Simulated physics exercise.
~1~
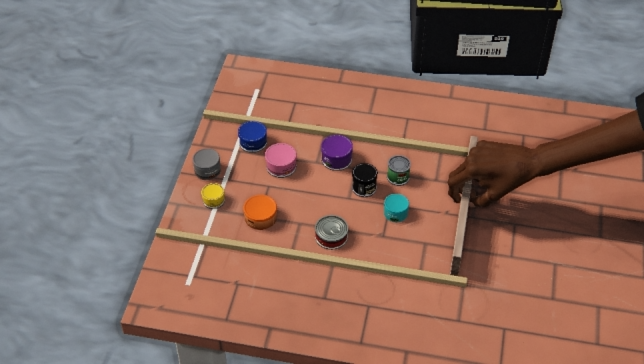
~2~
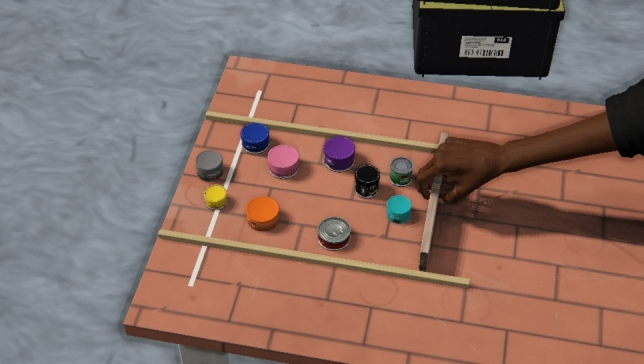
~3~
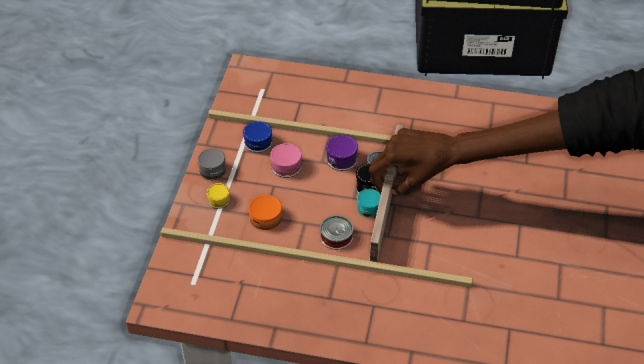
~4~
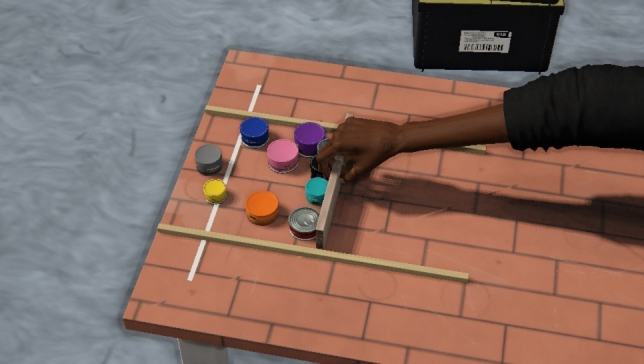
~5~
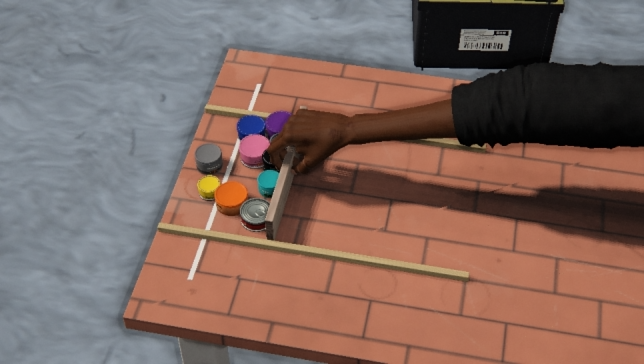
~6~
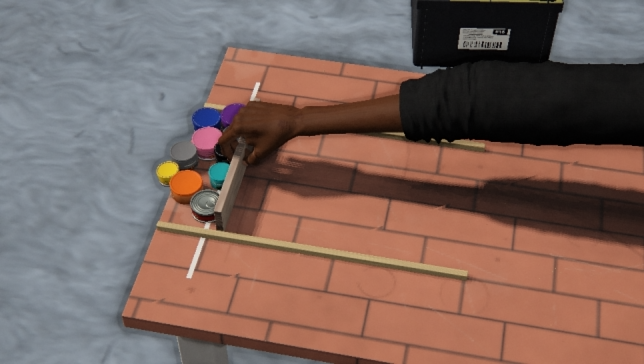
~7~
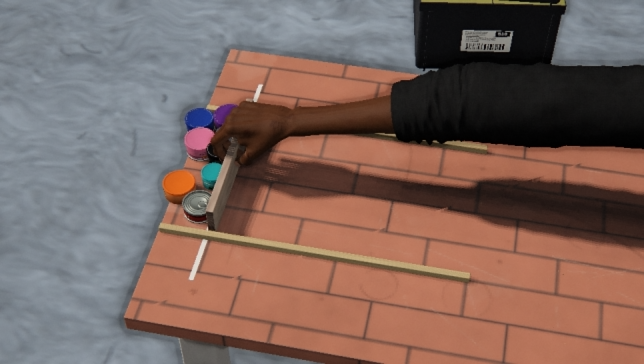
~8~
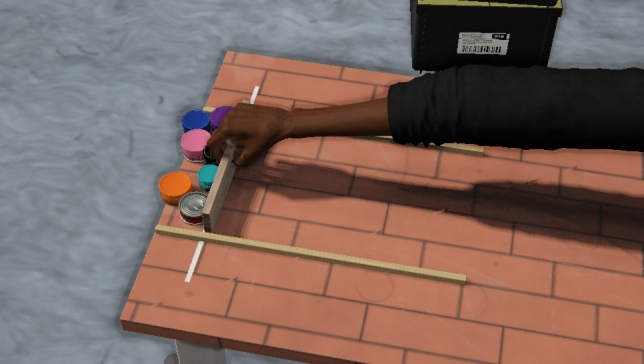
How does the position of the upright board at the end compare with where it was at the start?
At the start the board stands near the right ends of the wooden strips, and by the end it has moved far to the left, close to the white tape near the table's left edge.
